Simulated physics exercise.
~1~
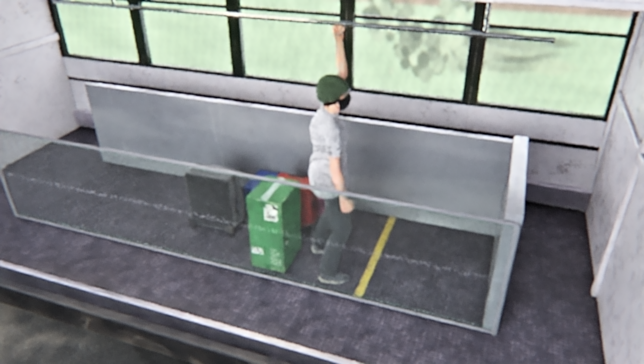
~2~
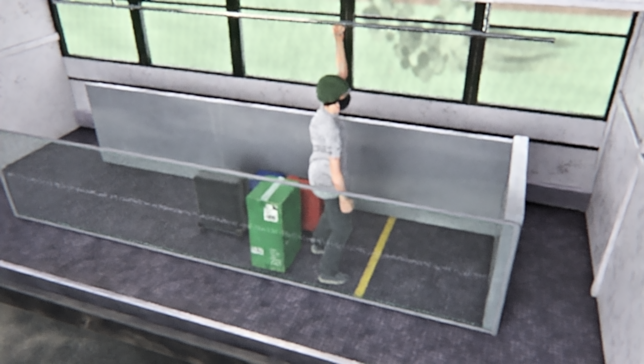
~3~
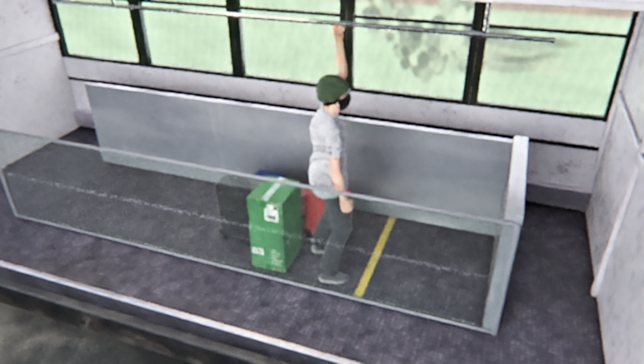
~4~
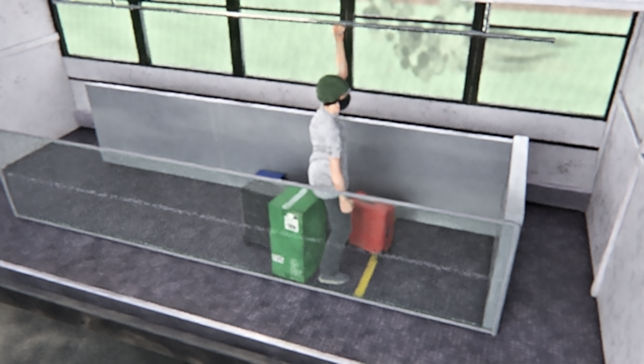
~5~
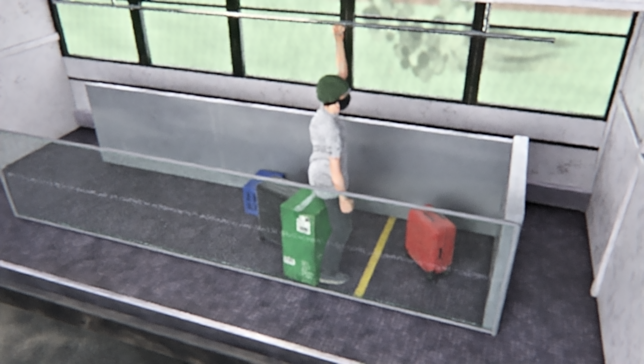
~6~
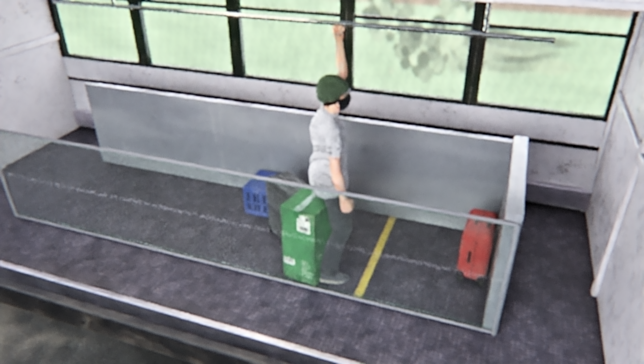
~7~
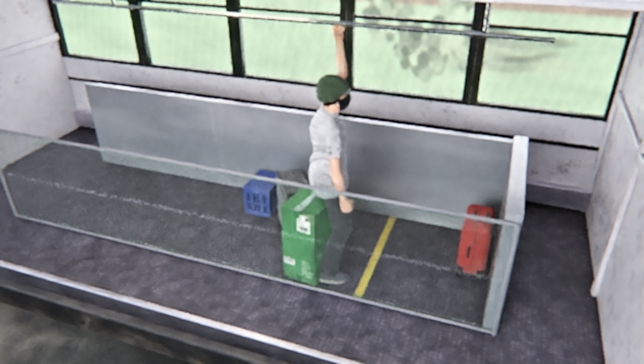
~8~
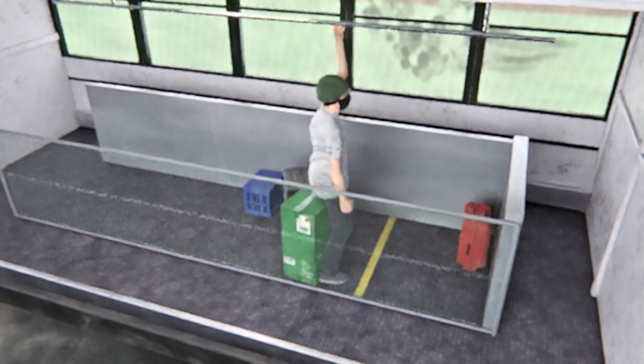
In a shuttle's standing bay, a passenger in a green cap held the rail while a red case rolled right across the yellow line to the far end; a dark case and a green tall bag shifted right too, stopping short of it near a blue crate.
